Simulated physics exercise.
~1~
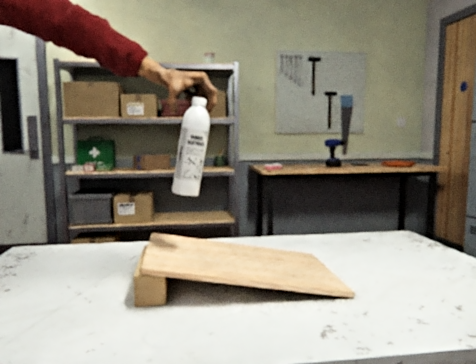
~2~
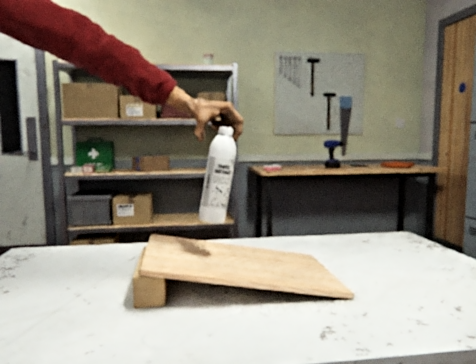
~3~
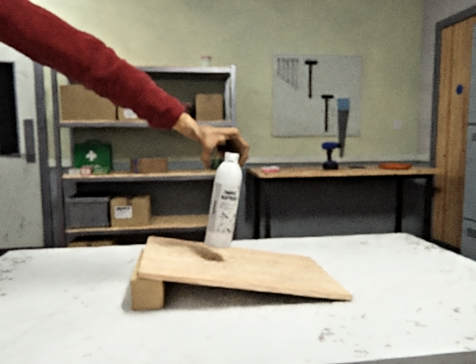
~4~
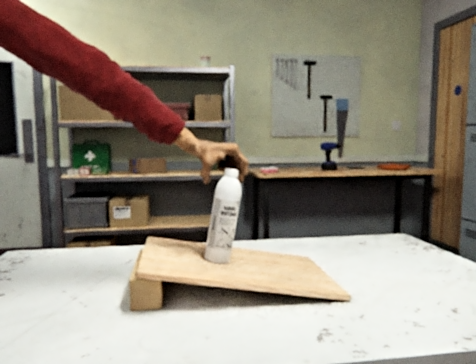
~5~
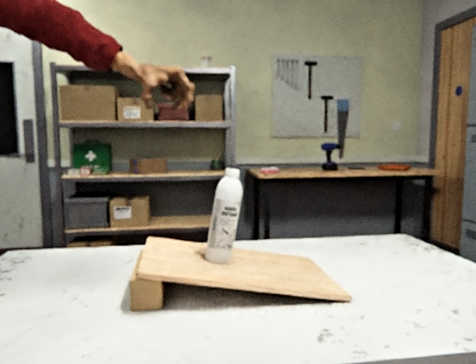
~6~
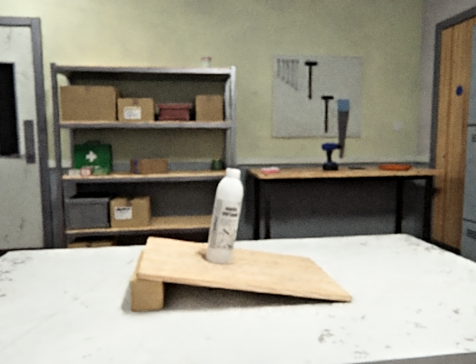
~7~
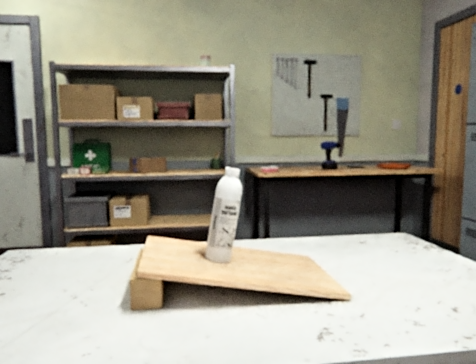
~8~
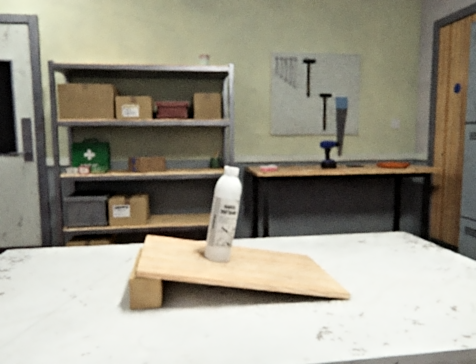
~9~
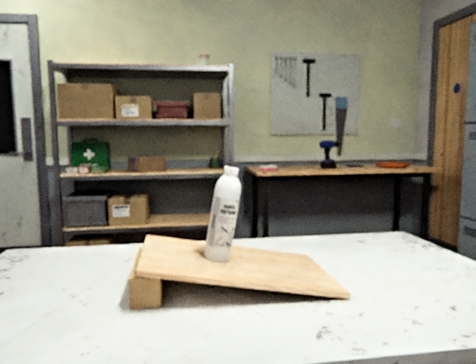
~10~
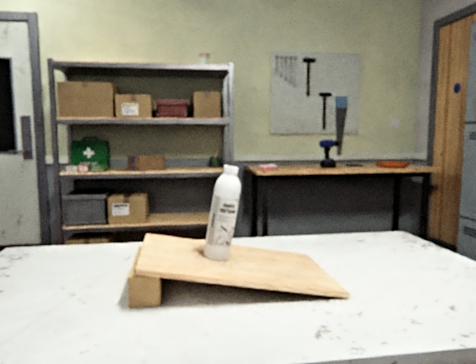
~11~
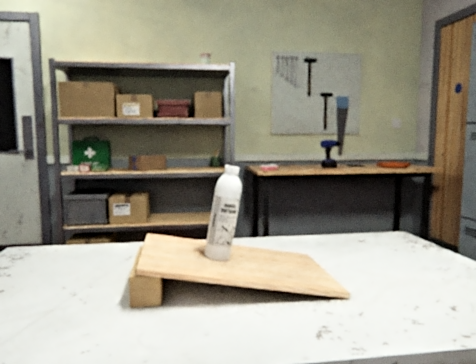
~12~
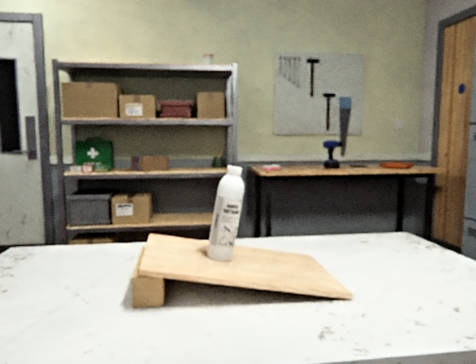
An arm in a red sleeve lowered a white bottle onto a sloping wooden board propped on a block, then let go and drew back out of view to the left. The bottle stayed where it was put, leaning slightly on the slope.
